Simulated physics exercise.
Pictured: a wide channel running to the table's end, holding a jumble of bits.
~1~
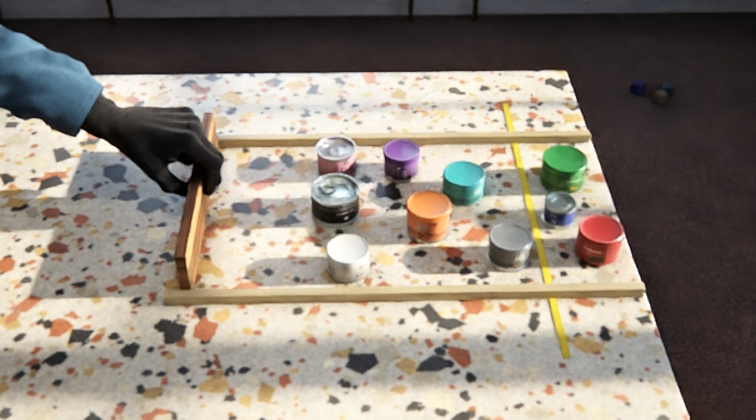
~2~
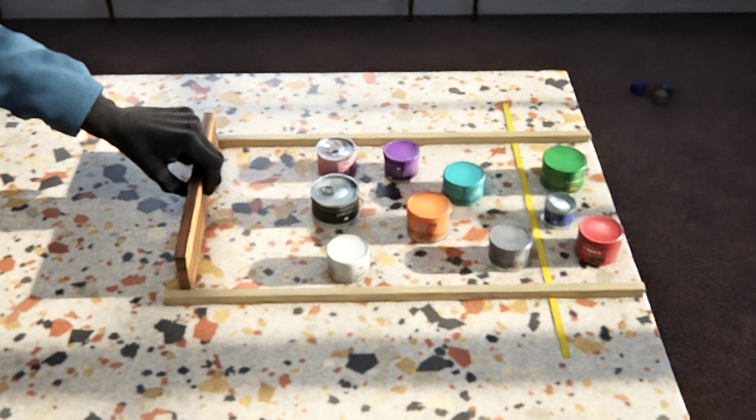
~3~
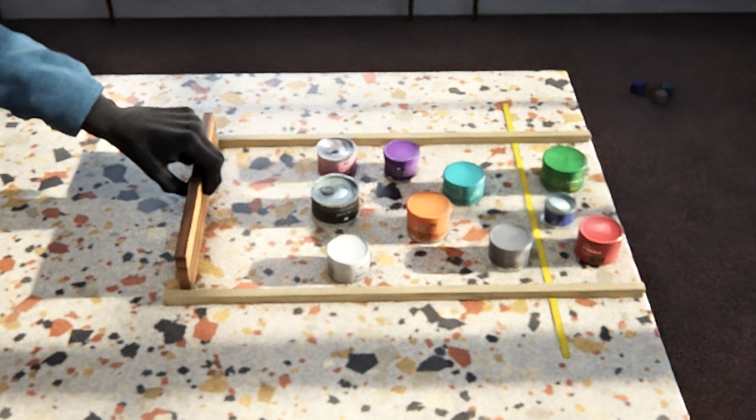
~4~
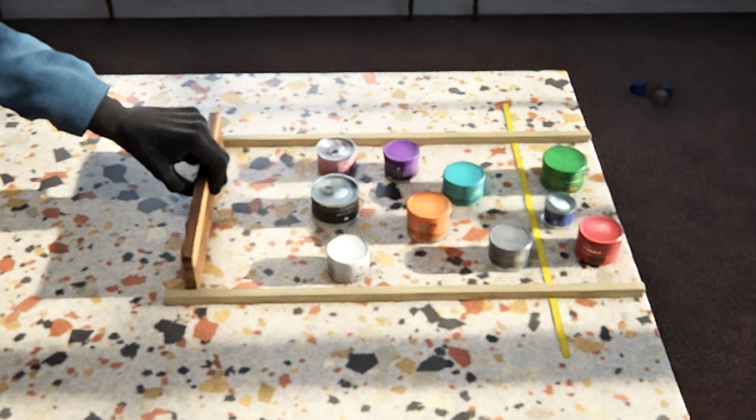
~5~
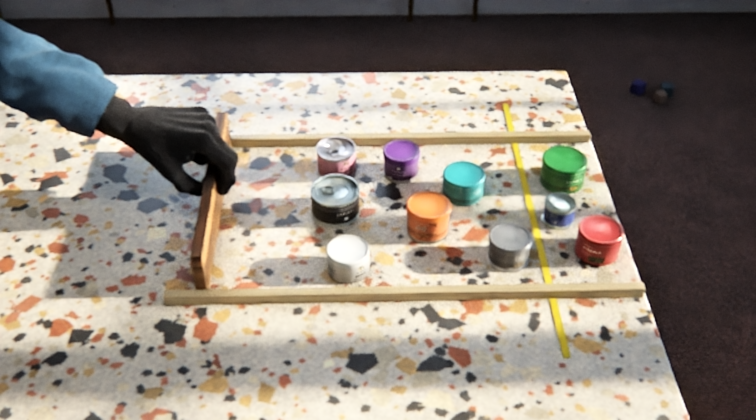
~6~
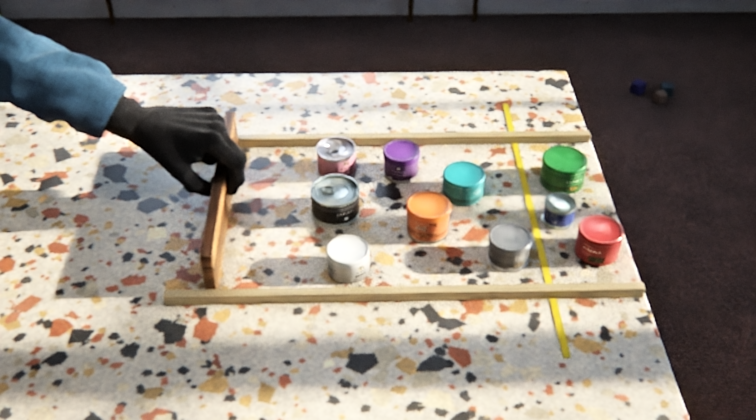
A speckled terrazzo tabletop is seen from above at an angle, its right edge meeting a dark floor. Between two pale wooden rails stand pink, purple, black-and-silver, white, orange, teal and grey tins, with green, blue and red ones beyond a yellow tape line. A black-gloved hand in a blue sleeve holds a wooden board still at left, then slides it slightly right; the tins and camera stay still.
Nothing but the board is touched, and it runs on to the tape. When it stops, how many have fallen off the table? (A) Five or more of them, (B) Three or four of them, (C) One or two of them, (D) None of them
C, one or two of them.
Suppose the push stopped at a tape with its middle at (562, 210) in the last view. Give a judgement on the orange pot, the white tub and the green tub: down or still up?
The orange pot? It is safe. The white tub? It is safe. The green tub? It does not stay.
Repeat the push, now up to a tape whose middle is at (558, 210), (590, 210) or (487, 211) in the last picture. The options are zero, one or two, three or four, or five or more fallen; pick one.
Lab note - count per position: Either three or four; five or over; not one.
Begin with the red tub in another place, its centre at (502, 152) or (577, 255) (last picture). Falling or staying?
Taking them in order, it stays put and then it stays put.
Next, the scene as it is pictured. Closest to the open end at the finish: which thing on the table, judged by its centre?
The turquoise tub is foremost.
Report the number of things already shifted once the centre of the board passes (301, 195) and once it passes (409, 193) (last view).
0, then 6.
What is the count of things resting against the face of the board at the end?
4 in contact.
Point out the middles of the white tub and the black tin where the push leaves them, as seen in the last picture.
In order, first (567, 257), then (555, 197).
A little later, none off yet; red tub at rest near (599, 240); green tub at rest near (563, 170); blue pot at rest near (559, 211).
When it is over, the number that fall off is one or two; down, green tub and red tub.
